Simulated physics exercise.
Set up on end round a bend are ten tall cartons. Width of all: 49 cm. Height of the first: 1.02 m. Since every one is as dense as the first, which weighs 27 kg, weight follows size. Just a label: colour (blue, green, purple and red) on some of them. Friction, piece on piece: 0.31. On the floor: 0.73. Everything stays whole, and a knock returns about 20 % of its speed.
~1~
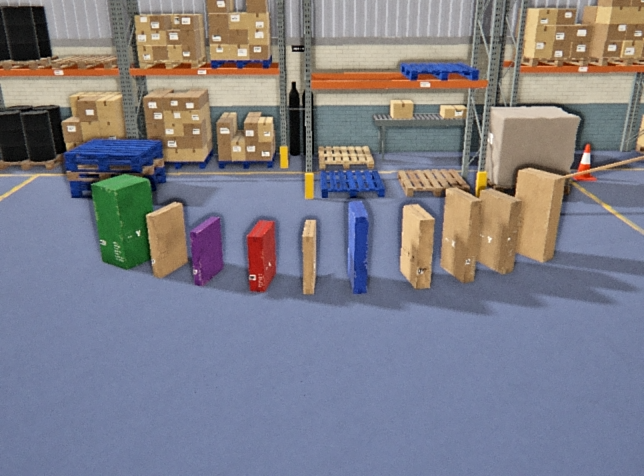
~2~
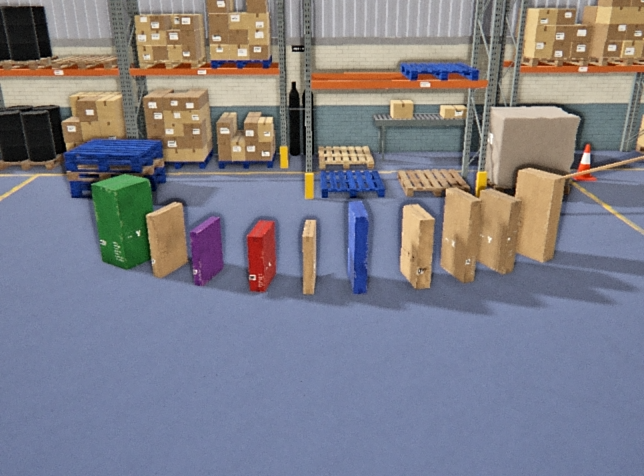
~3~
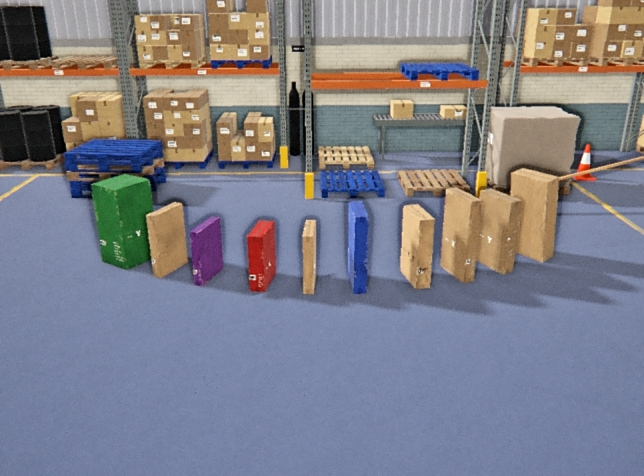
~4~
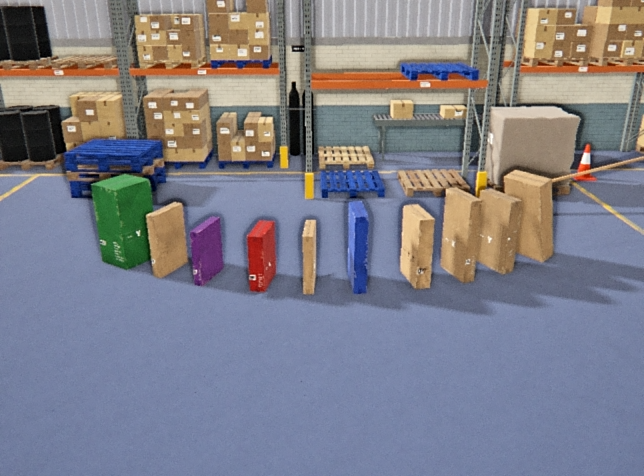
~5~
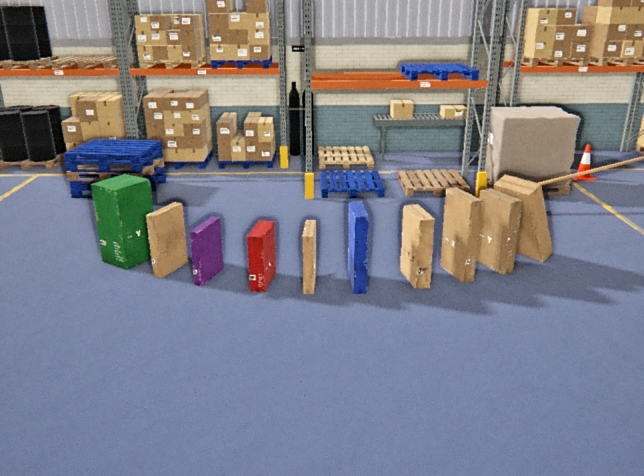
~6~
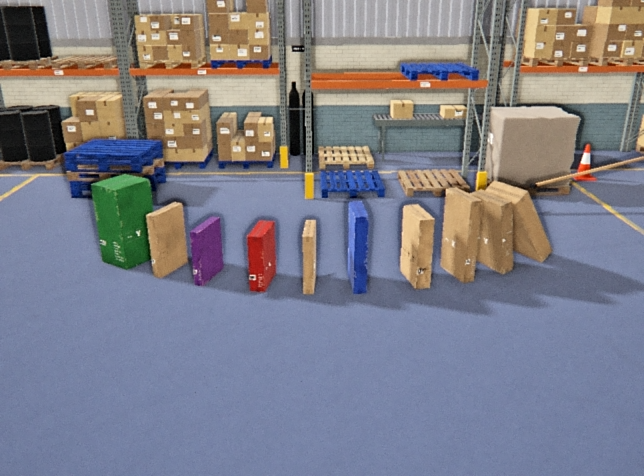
The clip opens on a curved row of ten upright cartons on a blue warehouse floor, with green, purple, red and blue ones among the brown. A pole reaches in from the right and pushes the rightmost carton, which tilts left until it leans against its neighbour, while the cartons farther left stay upright.
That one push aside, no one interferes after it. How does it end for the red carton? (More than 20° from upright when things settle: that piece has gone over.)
The red carton tips over.
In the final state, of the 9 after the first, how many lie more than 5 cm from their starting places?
The count is 8.
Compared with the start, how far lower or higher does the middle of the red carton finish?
15 cm lower.
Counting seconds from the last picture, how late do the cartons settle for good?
That happens at roughly 1.5 seconds.
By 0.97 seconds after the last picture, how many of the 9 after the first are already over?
The count by then is 5.
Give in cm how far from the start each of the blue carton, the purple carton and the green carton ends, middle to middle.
Here blue ends up 60 centimetres away, purple 30 centimetres and green 0 centimetres.
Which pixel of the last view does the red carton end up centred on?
You'll find it around (230, 267) in the final frame.
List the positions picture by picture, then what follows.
In the first picture (places mark the middle of the side facing us), pole end 12 cm from the first carton; red carton (256, 265); purple carton (212, 252); green carton (139, 225); the rest undisturbed.
Pole end 10 mm from the first carton; red carton (256, 265), in the second picture.
Pole end pushing; red carton (256, 265); the rest undisturbed, in the third picture.
Pole end pushing; red carton (256, 265); the rest undisturbed, in the fourth picture.
Pole end stopped; red carton (256, 265); the rest undisturbed, in the fifth picture.
Pole end (536, 186) stopped; red carton (256, 265); purple carton (212, 252); green carton (139, 225); steepest lean 10°, the carton at (486, 234); one has shifted, in the sixth picture.
Then, 0.49 s after the last picture, 2 of the 9 other cartons over; red carton unmoved.
Then, 0.97 s after the last picture, 5 of the 9 other cartons over; red carton leaning 14°; blue carton leaning 60°.
At rest, 8 of the 9 other cartons over; red carton lying flat; blue carton leaning 75°; purple carton leaning 57°. One left standing. As the last picture would show them, middles, red carton near (230, 267), blue carton near (312, 272).
